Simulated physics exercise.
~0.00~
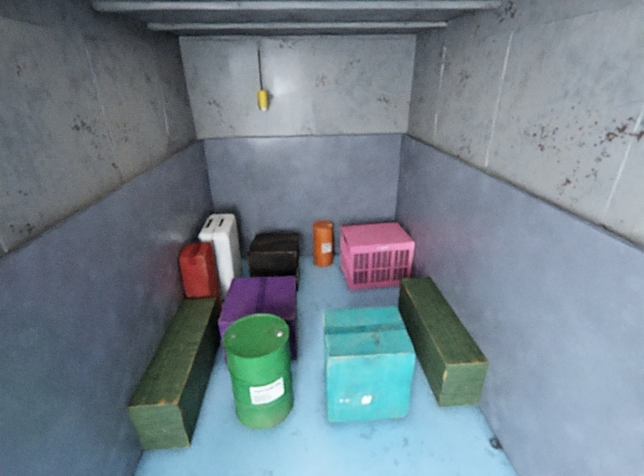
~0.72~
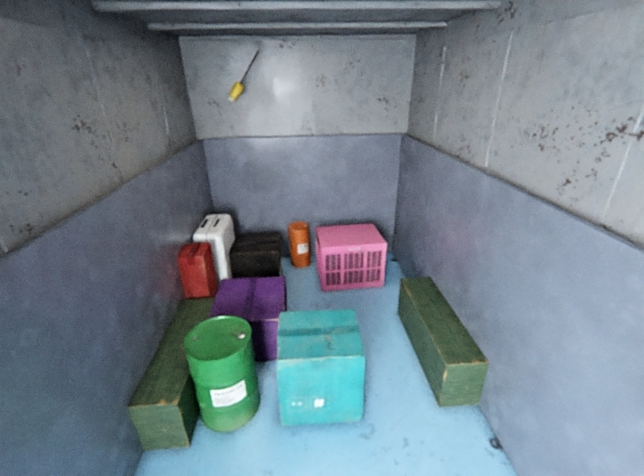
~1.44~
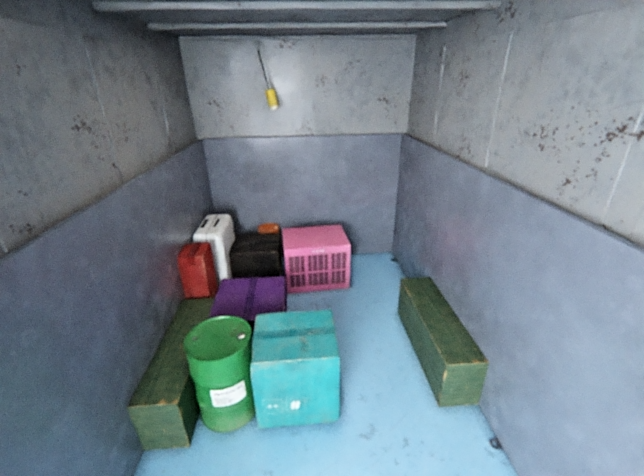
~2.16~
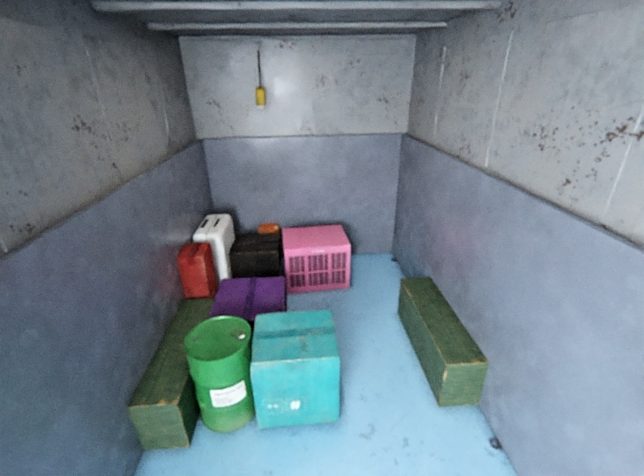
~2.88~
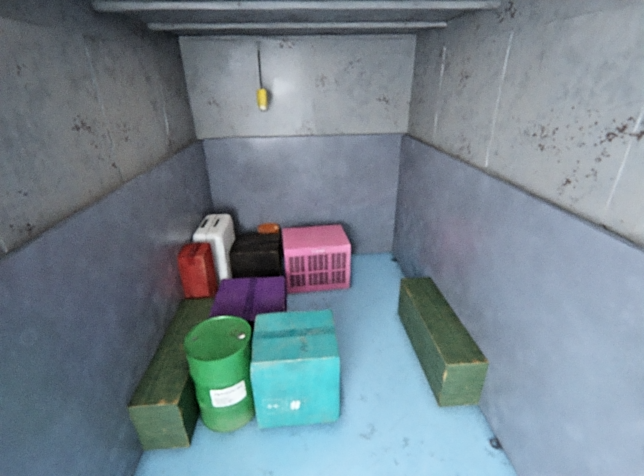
Turquoise box, green drum, pink crate, black box and orange canister sliding left in a van, then resting upright beside the others.
